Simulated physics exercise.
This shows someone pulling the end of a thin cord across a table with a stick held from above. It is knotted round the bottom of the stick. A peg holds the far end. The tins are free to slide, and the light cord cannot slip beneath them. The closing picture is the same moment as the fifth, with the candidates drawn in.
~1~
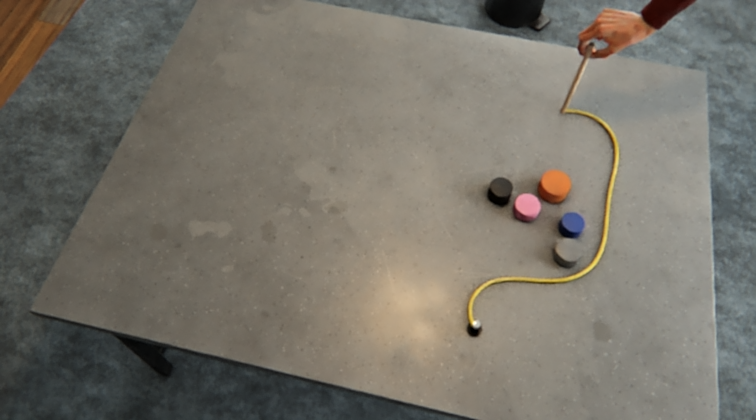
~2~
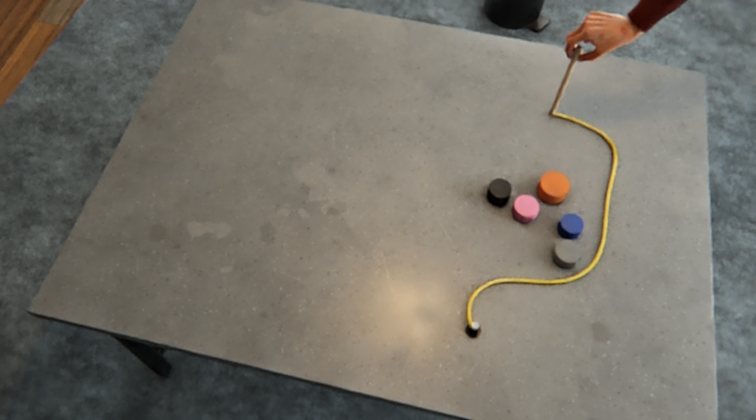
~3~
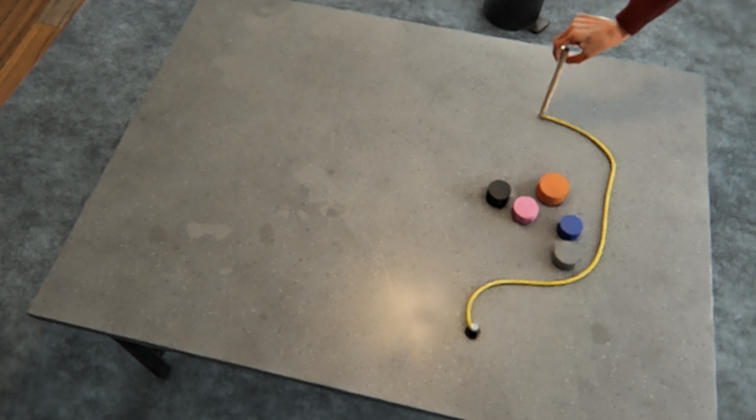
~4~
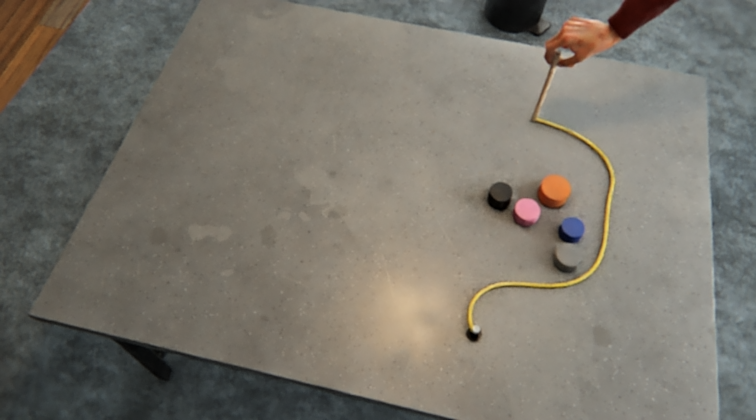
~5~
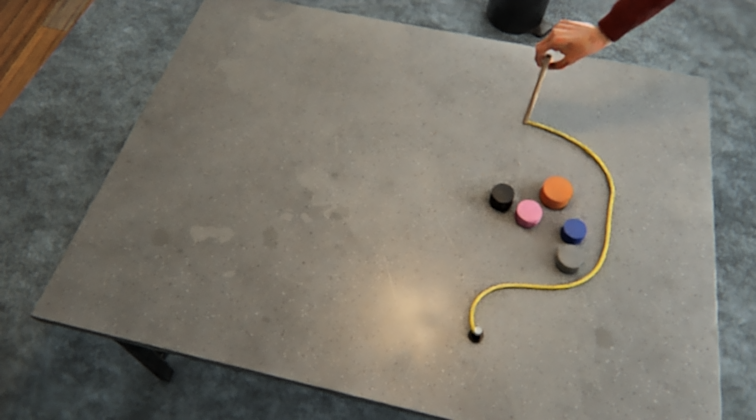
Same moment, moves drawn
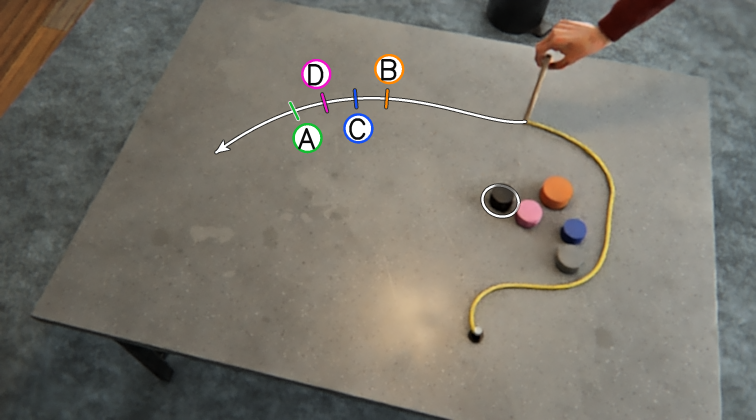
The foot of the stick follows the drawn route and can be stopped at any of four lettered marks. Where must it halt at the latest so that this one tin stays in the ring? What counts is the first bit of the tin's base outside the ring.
At B, and not beyond.
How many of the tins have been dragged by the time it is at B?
Four.
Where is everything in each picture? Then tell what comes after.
The first frame shows peg (476, 326); blue tin (572, 225); pink tin (527, 208).
The second frame shows pink tin (525, 209); grey tin (566, 254).
The third frame shows orange tin (552, 189); black tin (498, 194).
The fourth frame shows peg (475, 331); blue tin (571, 230).
The fifth frame shows pink tin (528, 214); grey tin (569, 259); orange tin (556, 193).
On the marked copy, A at (294, 111); B at (387, 99); C at (356, 99); D at (325, 103); the ring at (501, 201); the route from (525, 122) via (366, 98) to (216, 152).
Taking B. A third of the way, foot of the stick (476, 116); black tin (502, 197).
Two thirds of the way, foot of the stick (428, 105); blue tin (570, 231); grey tin (562, 254); black tin (502, 197).
When it is over, foot of the stick (387, 99); blue tin (544, 222); pink tin (520, 218); grey tin (536, 241); orange tin (534, 198); black tin (502, 197); the black tin is still in its ring.
As for the rest, A drags the ringed tin to (455, 193); C drags the ringed tin to (486, 197); D drags the ringed tin to (468, 196).
